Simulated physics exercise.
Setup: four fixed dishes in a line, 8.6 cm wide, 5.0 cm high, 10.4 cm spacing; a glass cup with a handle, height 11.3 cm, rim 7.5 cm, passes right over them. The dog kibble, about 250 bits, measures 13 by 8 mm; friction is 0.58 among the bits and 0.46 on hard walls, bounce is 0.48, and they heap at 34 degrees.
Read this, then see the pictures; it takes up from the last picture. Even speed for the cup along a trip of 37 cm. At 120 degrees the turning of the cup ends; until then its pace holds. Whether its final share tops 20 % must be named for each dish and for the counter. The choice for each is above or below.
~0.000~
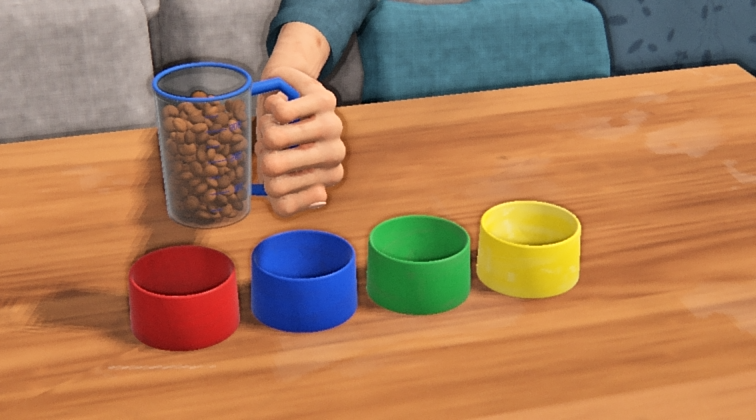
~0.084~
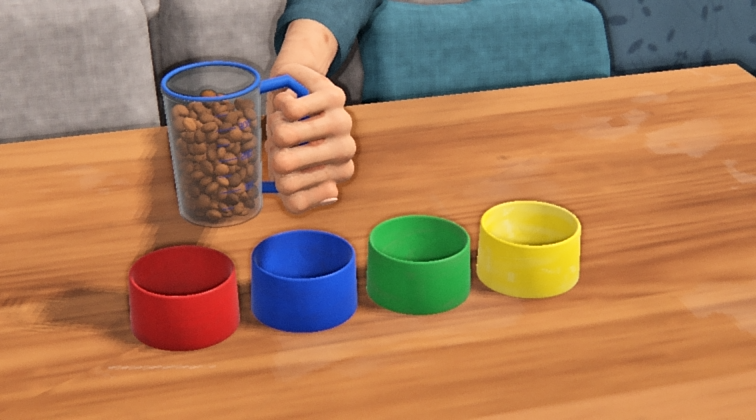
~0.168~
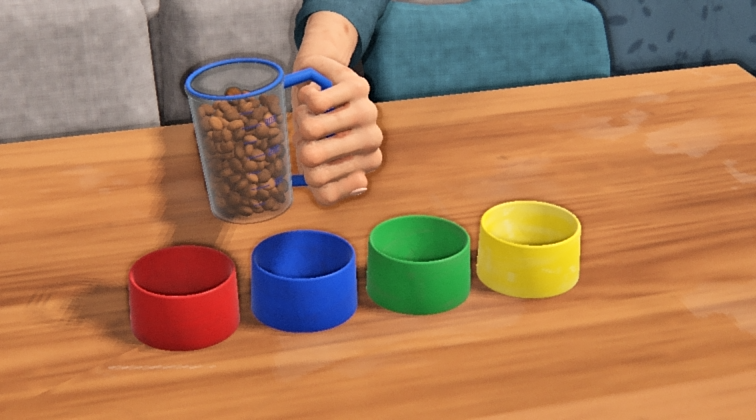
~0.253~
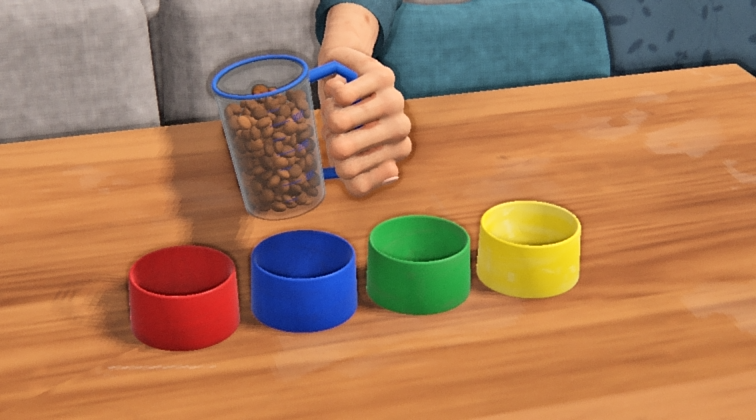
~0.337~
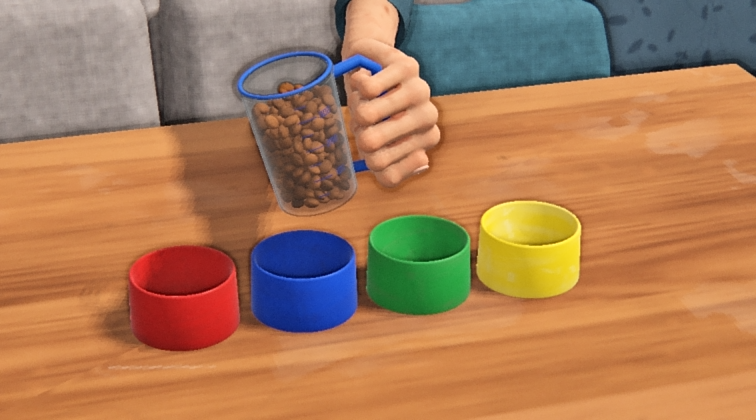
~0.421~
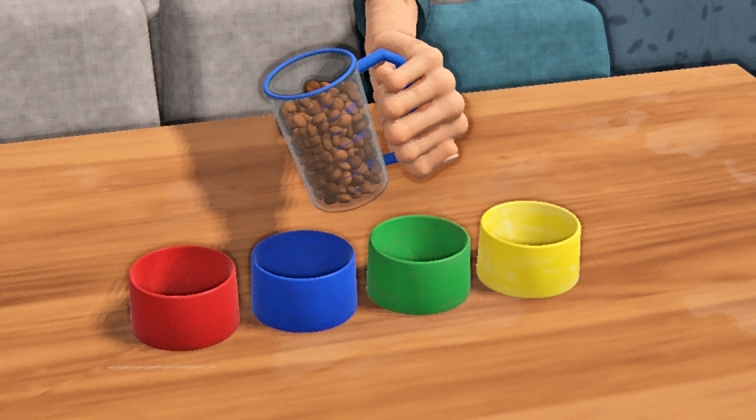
As I see it, red: Is left with at most a fifth, blue: Is left with at most a fifth, green: Is left with at most a fifth, yellow: Is left with more than a fifth, counter: Is left with at most a fifth.
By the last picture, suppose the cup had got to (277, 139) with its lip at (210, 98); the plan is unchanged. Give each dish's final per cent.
It'd finish with red at 0, blue at 0, green at 0 and yellow at 90.
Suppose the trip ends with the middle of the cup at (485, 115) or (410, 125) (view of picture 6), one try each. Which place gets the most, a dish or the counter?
The largest share ends at green first and at blue second.
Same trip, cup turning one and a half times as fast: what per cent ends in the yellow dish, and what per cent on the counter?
Then yellow ends at 90 and the counter at 10.
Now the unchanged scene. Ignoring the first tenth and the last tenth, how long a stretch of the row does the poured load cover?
Close to 5 centimetres along the dishes.
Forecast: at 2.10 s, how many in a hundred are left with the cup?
Reading: Approx. 95 %.
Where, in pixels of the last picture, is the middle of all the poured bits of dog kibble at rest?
After settling, the middle sits near (532, 240).
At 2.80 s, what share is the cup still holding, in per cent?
Close to 25 per cent of the load, I'd guess.
After 1.43 s, tilt 65 degrees; cup holds 100 %.
After 2.10 s, tilt 97 degrees; cup holds 95 %.
After 2.80 s, tilt 120 degrees; cup holds 25 %, yellow 70 %.
At rest (3.9 s), red 0 %, blue 0 %, green 0 %, yellow 95 %, counter 5 %.
